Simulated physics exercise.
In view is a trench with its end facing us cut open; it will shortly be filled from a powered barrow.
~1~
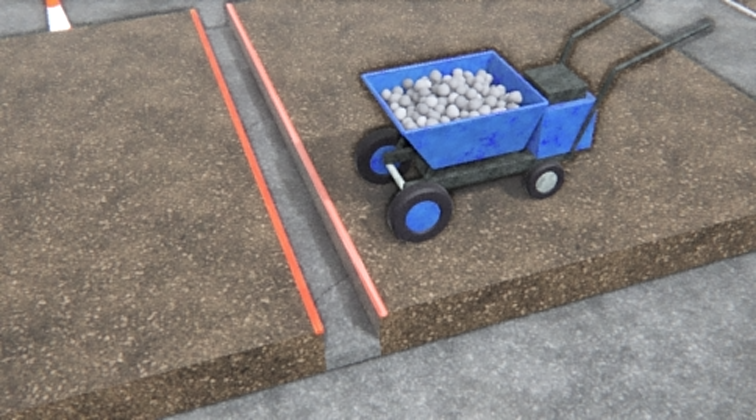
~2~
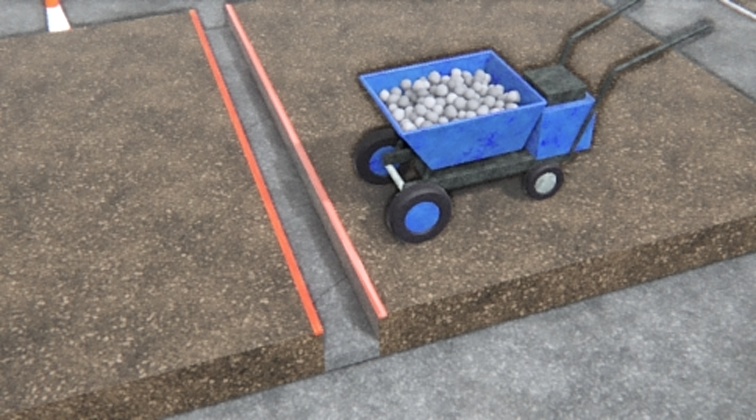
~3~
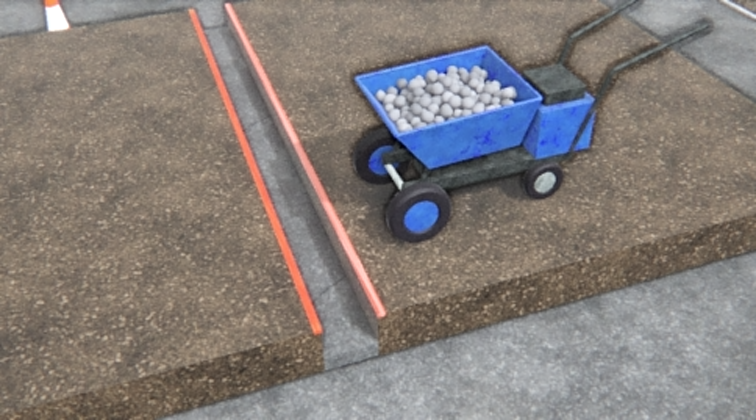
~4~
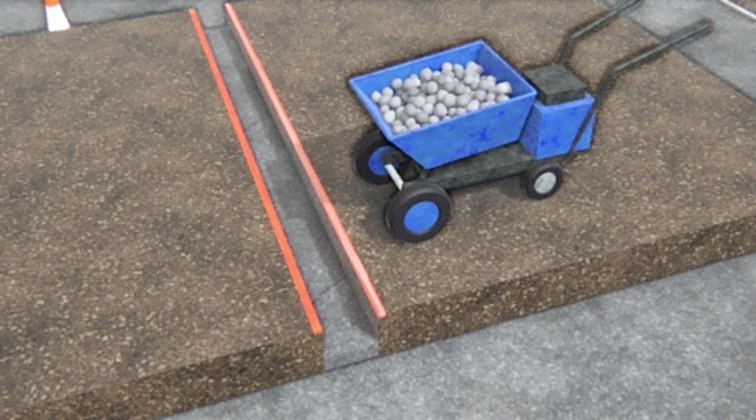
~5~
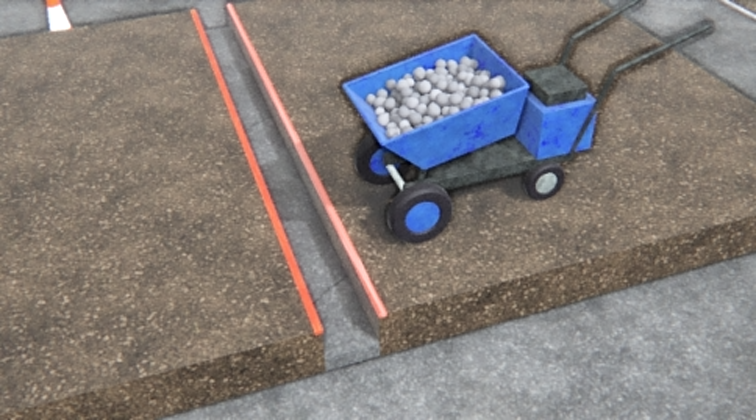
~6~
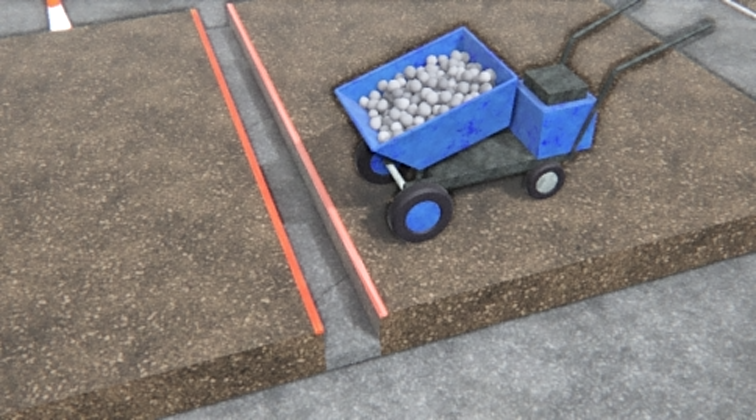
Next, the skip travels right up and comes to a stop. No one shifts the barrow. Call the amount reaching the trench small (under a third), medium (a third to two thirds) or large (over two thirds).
Medium.
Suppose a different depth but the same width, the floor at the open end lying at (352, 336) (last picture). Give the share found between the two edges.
I'd say around 40 in a hundred.
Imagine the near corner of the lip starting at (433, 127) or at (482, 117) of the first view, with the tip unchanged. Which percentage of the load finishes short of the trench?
About 0 and 30 per cent.
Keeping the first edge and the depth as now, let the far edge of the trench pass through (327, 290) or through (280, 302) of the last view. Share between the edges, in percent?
Result, try 1: 10 in a hundred; try 2: 80 in a hundred.
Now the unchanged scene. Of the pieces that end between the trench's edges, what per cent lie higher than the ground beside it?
0 per cent or thereabouts.
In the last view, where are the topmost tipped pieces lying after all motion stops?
Top estimate: About (255, 235).
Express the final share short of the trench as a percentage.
That share is about 0 percent.
Soon after the last picture, skip tipped steeply; all in the skip.
A little later, skip tipped right over; about two thirds in the skip; a small part in or heaped over the trench; about a quarter beyond it; a small part falling.
Later still, skip tipped right over; a small part in the skip; about a third in or heaped over the trench; about half beyond it.
By the end, skip tipped right over; about half in or heaped over the trench; about half beyond it.
